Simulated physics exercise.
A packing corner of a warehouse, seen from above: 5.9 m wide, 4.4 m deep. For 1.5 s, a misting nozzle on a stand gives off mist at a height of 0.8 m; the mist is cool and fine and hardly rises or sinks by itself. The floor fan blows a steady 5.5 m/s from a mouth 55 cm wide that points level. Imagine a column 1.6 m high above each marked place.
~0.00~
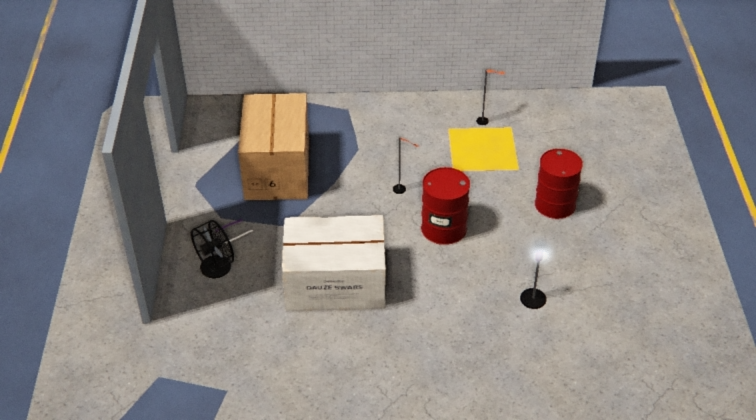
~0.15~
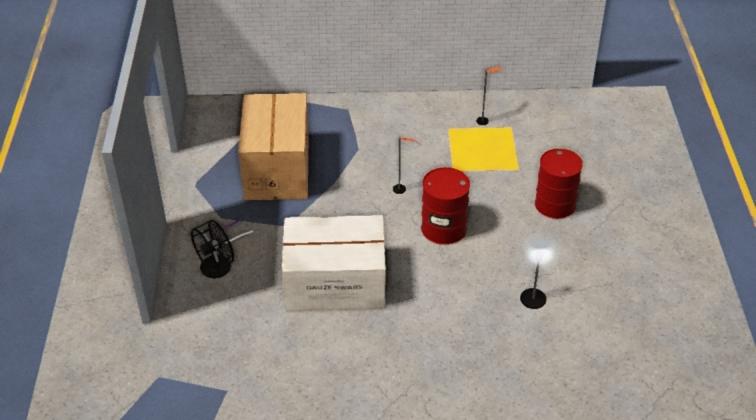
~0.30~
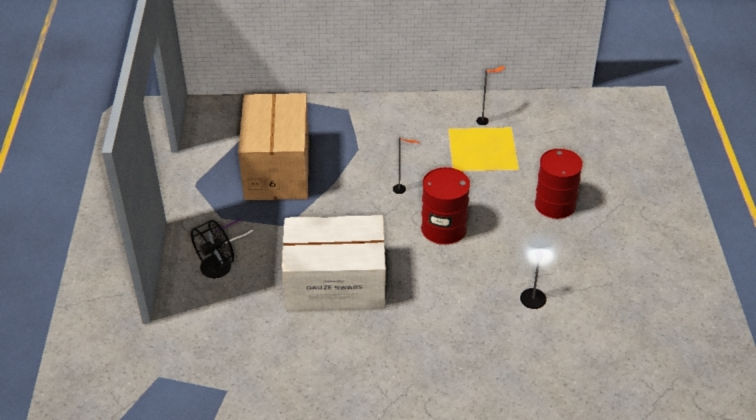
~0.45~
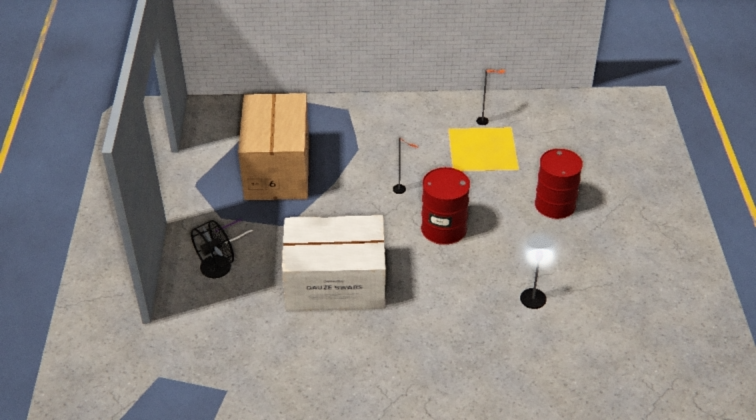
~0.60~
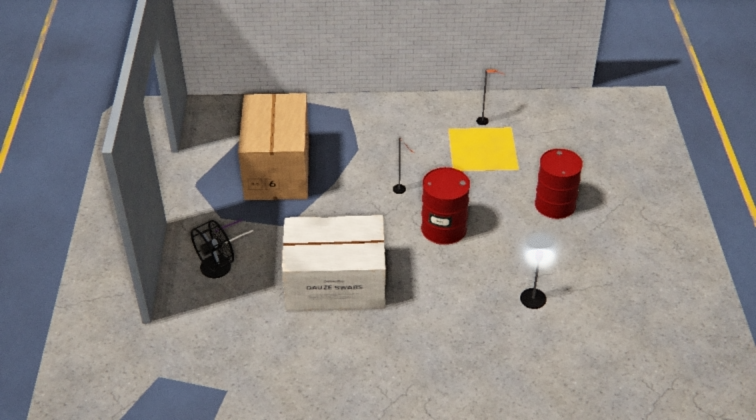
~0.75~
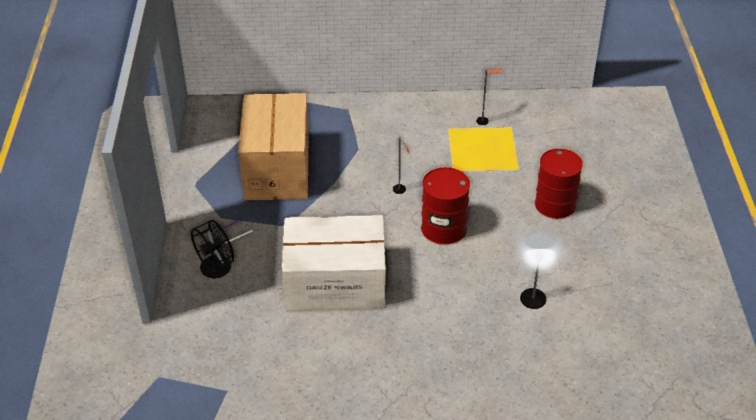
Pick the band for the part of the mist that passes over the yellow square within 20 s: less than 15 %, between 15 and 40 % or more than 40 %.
Not even 15 %.
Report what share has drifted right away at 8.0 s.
About 0 per cent.
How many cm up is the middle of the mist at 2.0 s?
Middle height: Approx. 80 cm.
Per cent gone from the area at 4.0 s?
About 0 % by then.
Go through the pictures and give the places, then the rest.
In the first frame, the mist is thickest near (541, 251), the misting nozzle on a stand stands at (539, 261) and the floor fan is at (212, 246).
In the second frame, the mist is thickest near (540, 251) and the yellow square is centred on (483, 149).
In the third frame, the mist is thickest near (540, 251), a ribbon ends at (504, 67) and a ribbon ends at (420, 143).
In the fourth frame, the mist is thickest near (540, 250), the top of a barrel is at (446, 183) and the top of a barrel is at (561, 162).
In the fifth frame, the mist is thickest near (539, 251).
In the sixth frame, the mist is thickest near (540, 251) and a ribbon ends at (504, 72).
By 2.0 s we count, 0 % has passed over the yellow square, with 100 % still about or yet to come, and the middle of the rest is near (538, 249).
By 4.0 s we count, 0 % has passed over the yellow square, with 100 % still about or yet to come, and the middle of the rest is near (534, 245).
By 8.0 s we count, 0 % has passed over the yellow square, with 100 % still about or yet to come, and the middle of the rest is near (526, 237).
By 20.0 s we count, 0 % has passed over the yellow square, with 100 % still about or yet to come, and the middle of the rest is near (500, 206).
